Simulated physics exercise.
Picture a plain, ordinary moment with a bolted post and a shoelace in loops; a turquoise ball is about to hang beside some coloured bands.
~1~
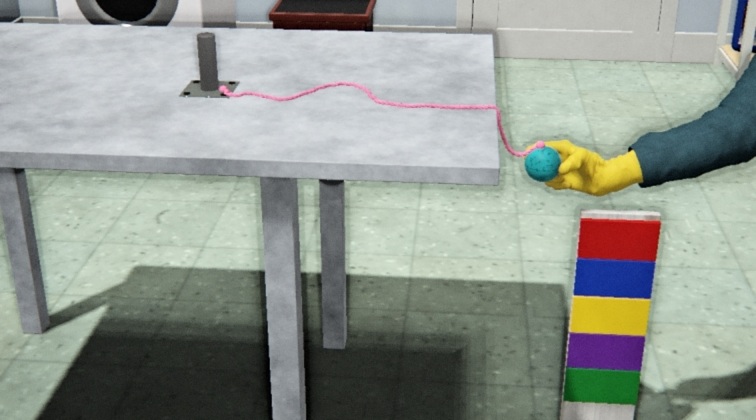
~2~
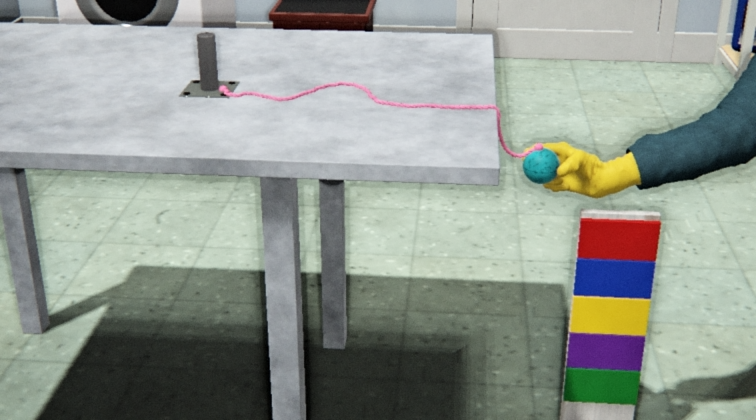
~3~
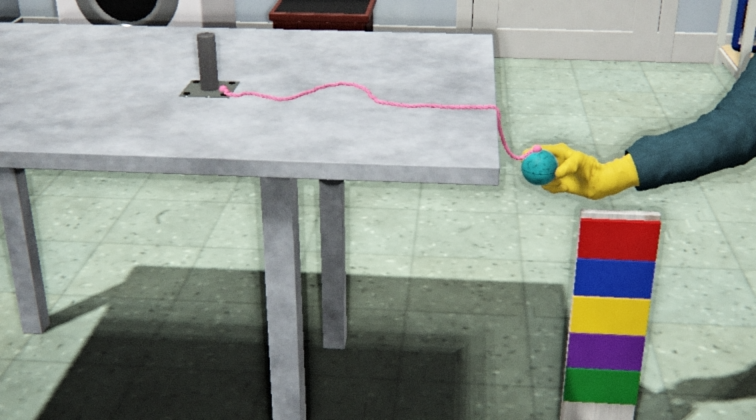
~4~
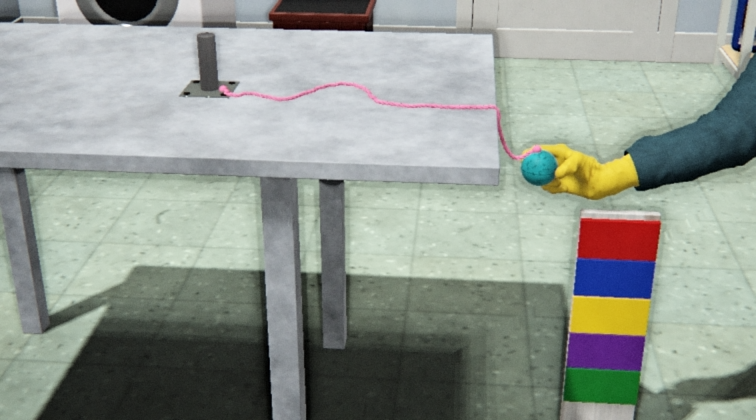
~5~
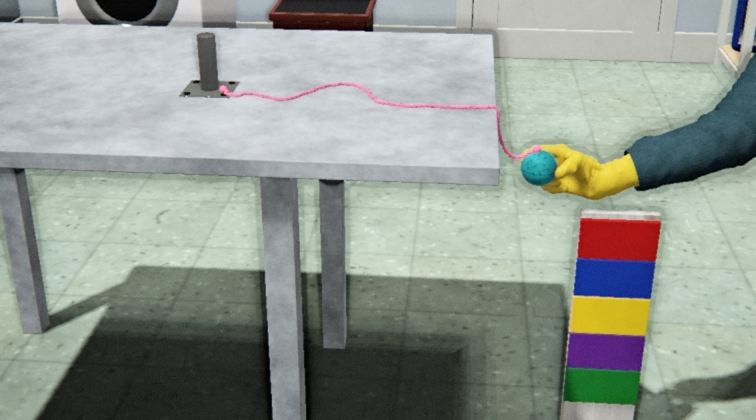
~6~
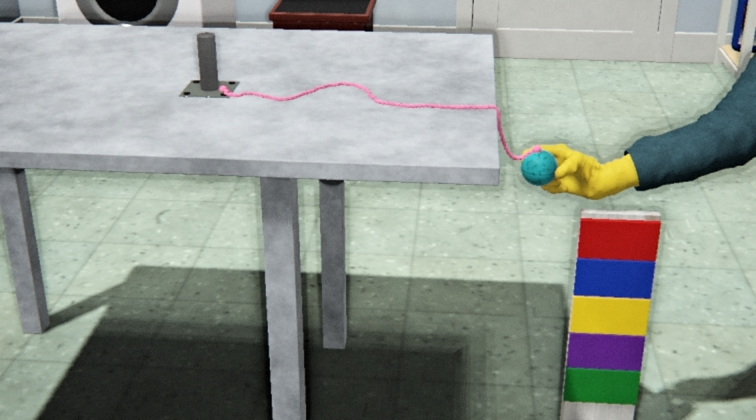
A yellow-gloved hand held a turquoise ball tied to a pink string beside a gray table, above a strip of coloured bands, shifting it very slightly left before keeping it nearly still.
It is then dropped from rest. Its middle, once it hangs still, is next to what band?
Next to the blue one.
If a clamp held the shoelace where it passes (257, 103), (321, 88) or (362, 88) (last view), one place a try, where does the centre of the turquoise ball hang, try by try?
The places are (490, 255), (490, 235) and (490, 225).
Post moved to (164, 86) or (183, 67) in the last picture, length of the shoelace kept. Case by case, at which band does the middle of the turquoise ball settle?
Taking them in turn: Red; red.
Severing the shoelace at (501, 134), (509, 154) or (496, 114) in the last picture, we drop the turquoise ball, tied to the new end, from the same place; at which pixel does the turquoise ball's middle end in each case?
So, going through them: (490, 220) first, (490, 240) next, (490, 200) last.
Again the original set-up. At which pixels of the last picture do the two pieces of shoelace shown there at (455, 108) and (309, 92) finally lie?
(496, 144) and (341, 94).
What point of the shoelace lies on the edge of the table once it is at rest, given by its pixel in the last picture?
(418, 106).
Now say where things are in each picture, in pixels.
The first frame shows turquoise ball (543, 164); red (619, 241); blue (614, 280); yellow (610, 317); purple (606, 353); green (602, 387).
The second frame shows turquoise ball (541, 166); shoelace through (243, 94) (309, 92) (364, 88) (410, 107) (493, 109).
The third frame shows turquoise ball (540, 167).
The fourth frame shows turquoise ball (539, 168); shoelace through (243, 94) (309, 92) (364, 88) (410, 107) (493, 109).
The fifth frame shows turquoise ball (539, 168).
The sixth frame shows turquoise ball (539, 168); shoelace through (243, 94) (309, 92) (364, 88) (410, 107) (493, 109).
Early on, ball near (503, 256); level with blue.
Midway, ball near (489, 270); level with blue.
Finally, ball near (492, 271); level with blue. Its middle rests at the blue band.
